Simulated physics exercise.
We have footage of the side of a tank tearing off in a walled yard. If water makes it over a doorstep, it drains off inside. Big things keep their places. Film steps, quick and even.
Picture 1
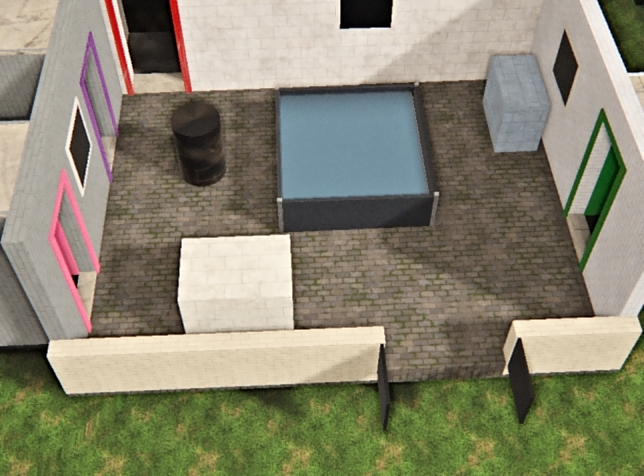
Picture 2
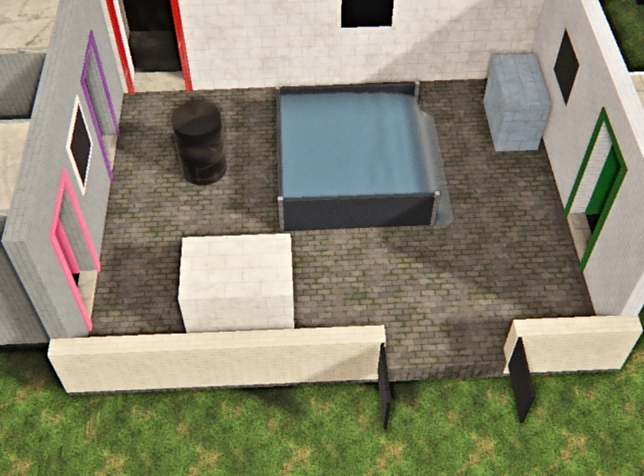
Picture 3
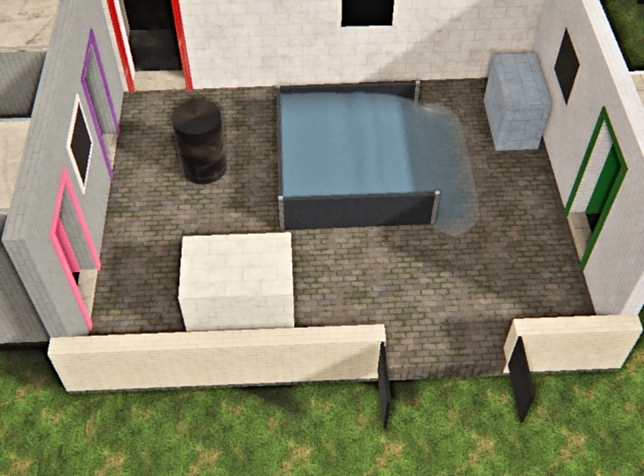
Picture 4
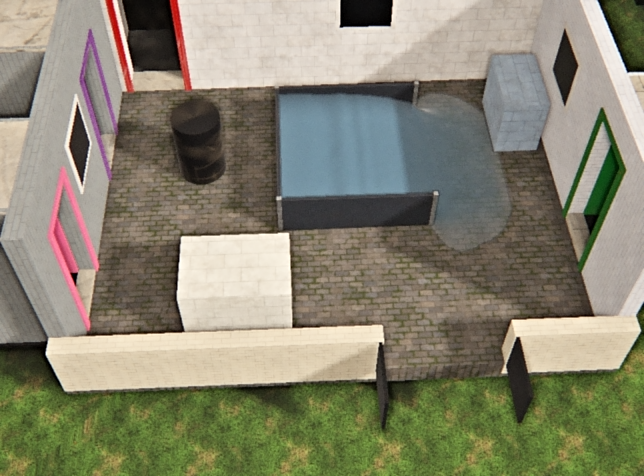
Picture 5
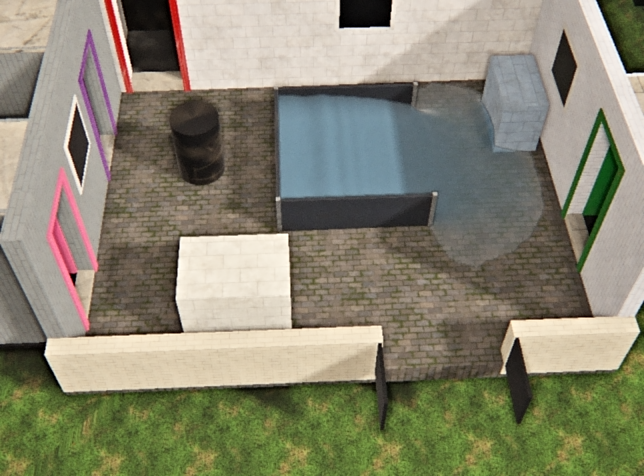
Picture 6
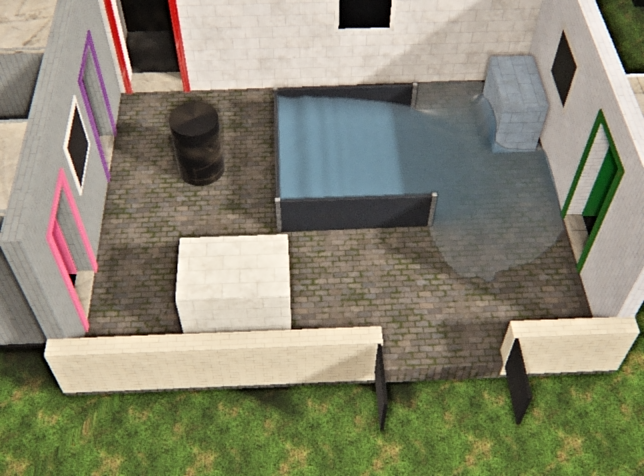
Open tank in a walled yard losing its right side, with water pouring out and spreading rightward across the paving around a pale block.
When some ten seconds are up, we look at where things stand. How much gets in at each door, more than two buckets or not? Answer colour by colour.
My prediction: The red door respects the limit for sure; the purple door breaks the limit for sure; the green door breaks the limit for sure; the pink door breaks the limit for sure.
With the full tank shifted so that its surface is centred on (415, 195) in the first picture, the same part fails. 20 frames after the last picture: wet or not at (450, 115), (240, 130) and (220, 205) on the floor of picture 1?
Check in sequence: Soaked through, still parched, still parched.
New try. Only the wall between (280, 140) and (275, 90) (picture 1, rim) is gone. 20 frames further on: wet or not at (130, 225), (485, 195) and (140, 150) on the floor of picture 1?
One after the other: Flooded, free of water, under water.
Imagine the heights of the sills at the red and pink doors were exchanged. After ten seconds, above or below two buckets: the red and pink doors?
Result: Red door crosses the threshold; pink door remains below the limit.
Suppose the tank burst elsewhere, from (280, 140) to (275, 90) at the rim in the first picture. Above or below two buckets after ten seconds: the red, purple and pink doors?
Here's how it plays out: Red surpasses the limit, purple surpasses the limit, and pink surpasses the limit.
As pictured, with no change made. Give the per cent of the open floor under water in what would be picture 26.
Roughly 50 per cent.
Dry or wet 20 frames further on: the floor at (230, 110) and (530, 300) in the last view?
Result, in the order given: Wetted / wetted.
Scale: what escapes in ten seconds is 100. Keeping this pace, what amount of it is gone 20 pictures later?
Close to 15 %.
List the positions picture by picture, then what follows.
In the first frame, still water in the open tank at (352, 143).
In the second frame, the front is at (437, 227), out from the gap at (422, 157).
In the third frame, water pours out at (422, 158) and has run to (457, 231).
In the fourth frame, water pours out at (420, 159) and has run to (444, 97).
In the fifth frame, water pours out at (419, 161) and has run to (526, 233).
In the sixth frame, the front is at (562, 223), out from the gap at (419, 161).
A moment on, water covers 25 % of the floor; the red door not reached, the purple door not reached, the green door under two buckets in, the pink door not reached.
Next, water covers 30 % of the floor; the red door not reached, the purple door not reached, the green door over two buckets in, the pink door not reached.
Then, water covers 50 % of the floor; the red door not reached, the purple door not reached, the green door over two buckets in, the pink door not reached.
Later, water covers 85 % of the floor; the red door wet at the sill, nothing in, the purple door over two buckets in, the green door over two buckets in, the pink door wet at the sill, nothing in.
In the end, water covers 95 % of the floor; the red door wet at the sill, nothing in, the purple door over two buckets in, the green door over two buckets in, the pink door over two buckets in.
